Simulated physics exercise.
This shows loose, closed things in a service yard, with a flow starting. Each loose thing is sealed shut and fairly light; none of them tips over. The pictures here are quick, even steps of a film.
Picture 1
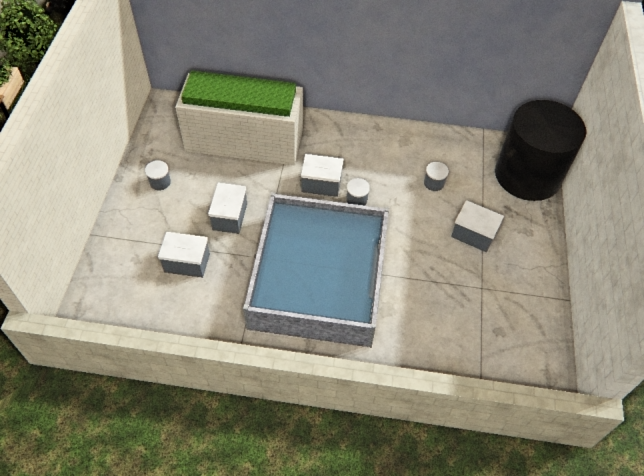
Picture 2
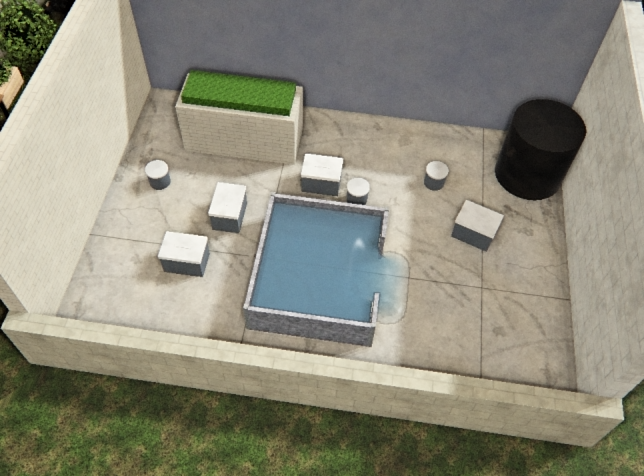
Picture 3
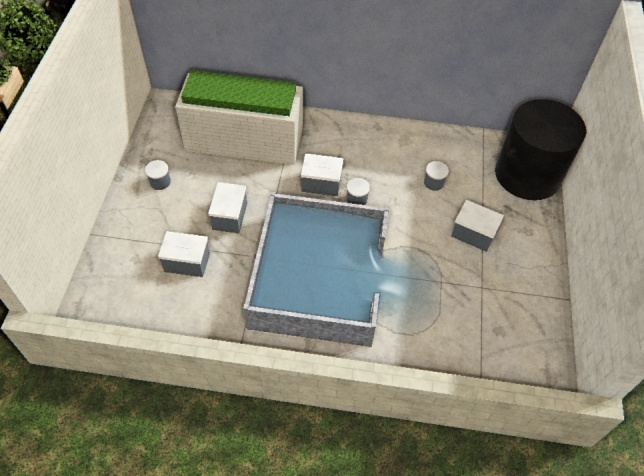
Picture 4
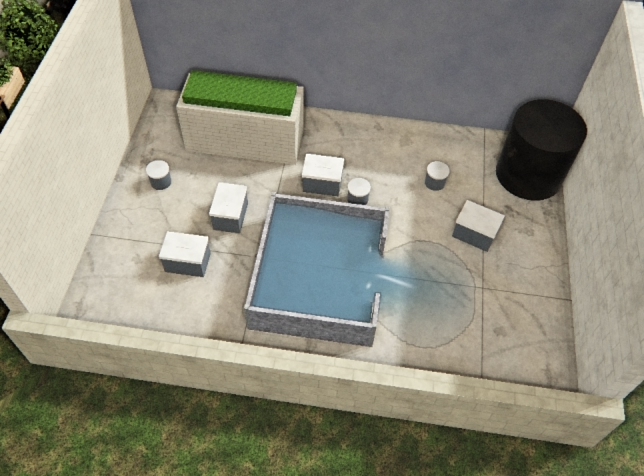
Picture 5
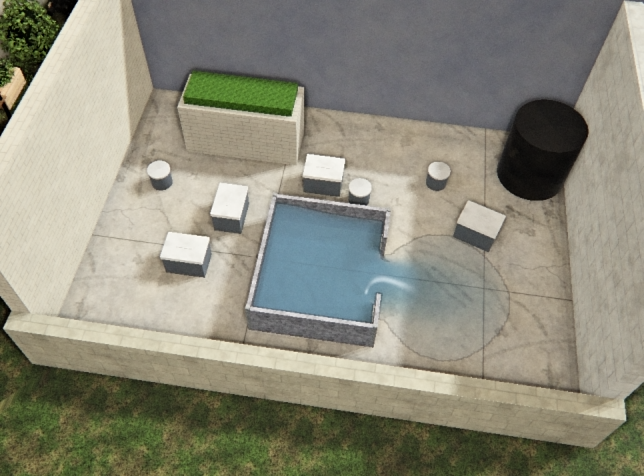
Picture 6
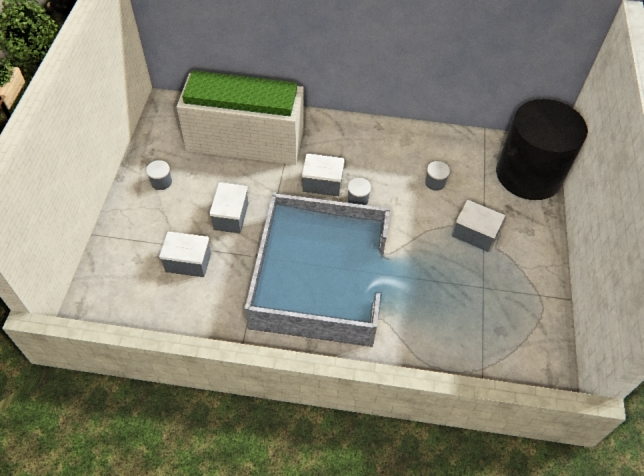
Walled concrete yard with a raised pool, its right side opening and water spreading rightward across the floor among motionless blocks.
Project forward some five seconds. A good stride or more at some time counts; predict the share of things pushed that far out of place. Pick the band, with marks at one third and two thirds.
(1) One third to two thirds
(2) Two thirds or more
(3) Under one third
(3) Under one third.
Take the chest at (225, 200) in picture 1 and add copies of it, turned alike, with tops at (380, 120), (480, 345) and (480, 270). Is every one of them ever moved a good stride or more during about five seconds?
Copy by copy, in order: Largely stays, relocated, relocated.
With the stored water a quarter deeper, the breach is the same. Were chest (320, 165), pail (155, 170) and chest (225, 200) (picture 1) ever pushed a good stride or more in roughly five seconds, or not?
The first stayed below the mark, the next stayed below the mark, and the last stayed below the mark.
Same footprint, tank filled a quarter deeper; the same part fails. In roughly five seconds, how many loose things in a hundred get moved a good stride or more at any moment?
Share moved that far: Approx. 30 %.
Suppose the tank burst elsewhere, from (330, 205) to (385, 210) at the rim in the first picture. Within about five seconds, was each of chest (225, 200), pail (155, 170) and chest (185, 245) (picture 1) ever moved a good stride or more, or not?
Object by object: Less than that, less than that, less than that.
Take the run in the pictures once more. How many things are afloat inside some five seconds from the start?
Tally: 0.
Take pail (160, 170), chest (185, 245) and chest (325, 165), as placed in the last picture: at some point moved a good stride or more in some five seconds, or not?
The first comes out not so far, the second not so far, the last not so far.
A moment on, 0 of 7 are well off their spots; 0 afloat.
Next, 1 of 7 are well off their spots; 0 afloat.
Later, 1 of 7 are well off their spots; 0 afloat.
In the end, 2 of 7 are well off their spots, and 2 have been at some point; 0 afloat.
